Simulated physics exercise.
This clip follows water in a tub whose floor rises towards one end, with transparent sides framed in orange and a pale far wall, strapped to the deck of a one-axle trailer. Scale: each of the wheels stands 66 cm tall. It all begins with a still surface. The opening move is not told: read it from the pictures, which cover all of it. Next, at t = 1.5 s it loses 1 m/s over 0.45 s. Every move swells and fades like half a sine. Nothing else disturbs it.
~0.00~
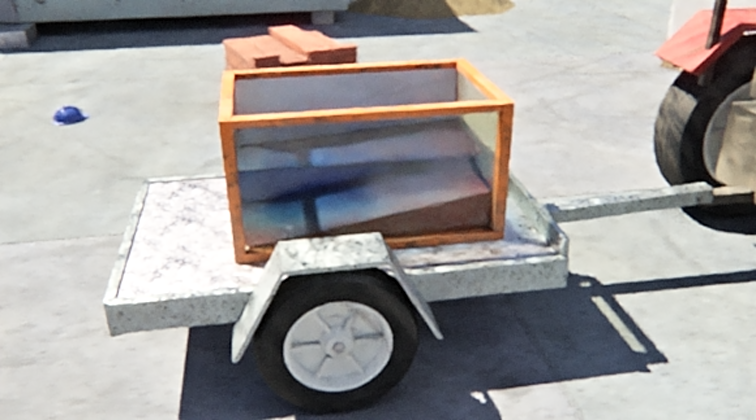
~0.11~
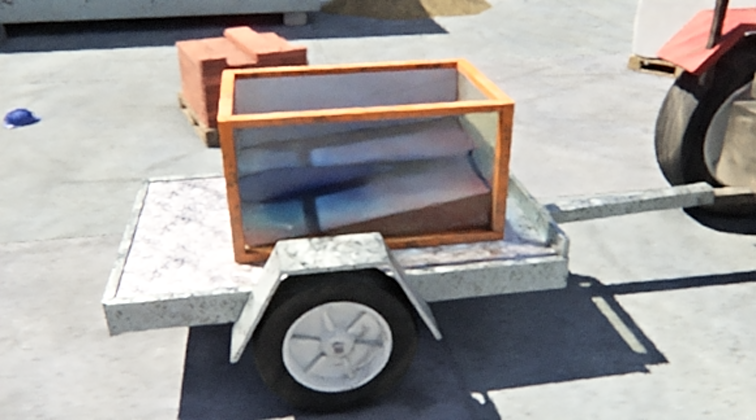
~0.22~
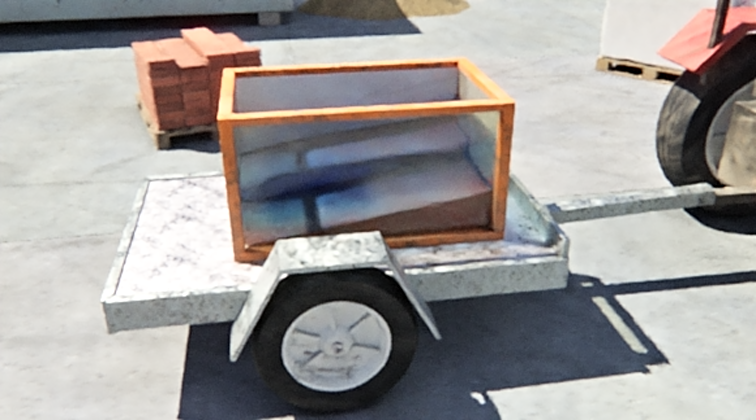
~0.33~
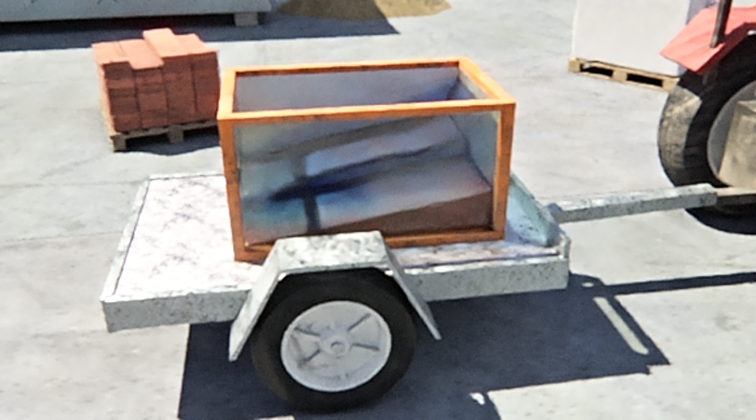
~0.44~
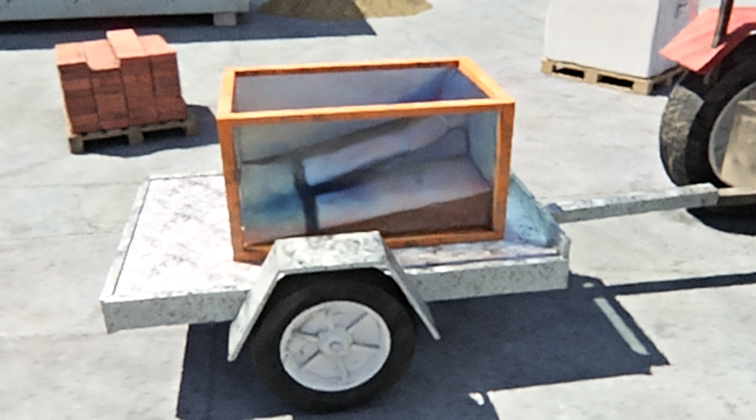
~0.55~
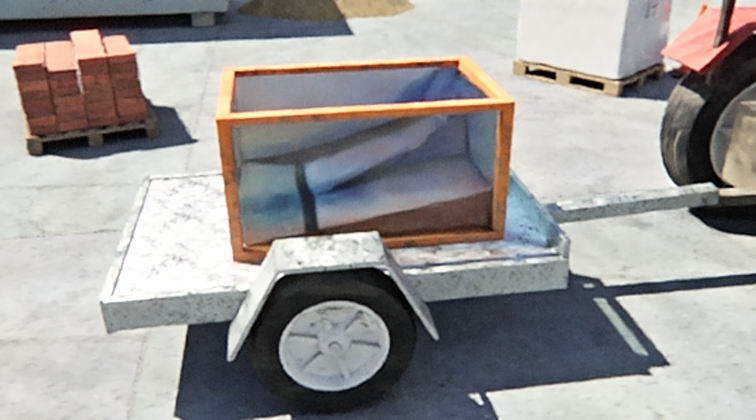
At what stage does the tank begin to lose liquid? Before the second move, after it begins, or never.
The first spill: After.
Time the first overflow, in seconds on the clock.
At about 2.2 s.
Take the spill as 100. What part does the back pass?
About 10 per cent.
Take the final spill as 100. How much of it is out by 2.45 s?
About 70 per cent.
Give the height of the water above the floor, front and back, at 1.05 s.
Front 34 cm, back 46 cm.
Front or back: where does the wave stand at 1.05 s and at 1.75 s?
Towards the back, then the front.
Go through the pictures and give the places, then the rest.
In the first picture, the surface is at (474, 146) by the front wall; at (256, 161) by the back wall; it lies level with the rim line; the front is on the right, levels are read along the near wall; a wheel hub at (340, 354).
In the second picture, the surface is at (474, 143) by the front wall; at (255, 162) by the back wall; it lies level with the rim line.
In the third picture, the surface is at (475, 131) by the front wall; at (256, 174) by the back wall; it climbs 8° towards the front.
In the fourth picture, the surface is at (477, 113) by the front wall; at (258, 186) by the back wall; it climbs 16° towards the front.
In the fifth picture, the surface is at (257, 190) by the back wall; it climbs 20° towards the front.
In the sixth picture, the surface is at (477, 96) by the front wall; at (256, 189) by the back wall; it climbs 21° towards the front; a wheel hub at (336, 353).
By 1.05 s the surface is 34 cm up at the front and 46 cm at the back; nothing has left.
By 1.75 s the surface is 48 cm up at the front and 24 cm at the back; nothing has left.
By 2.45 s the surface is 36 cm up at the front and 31 cm at the back; 6 per cent is out, over the front.
By 4.93 s 9 per cent is out, over the front; the first of it left at about 2.25 s, and the second move began at 1.5 s.
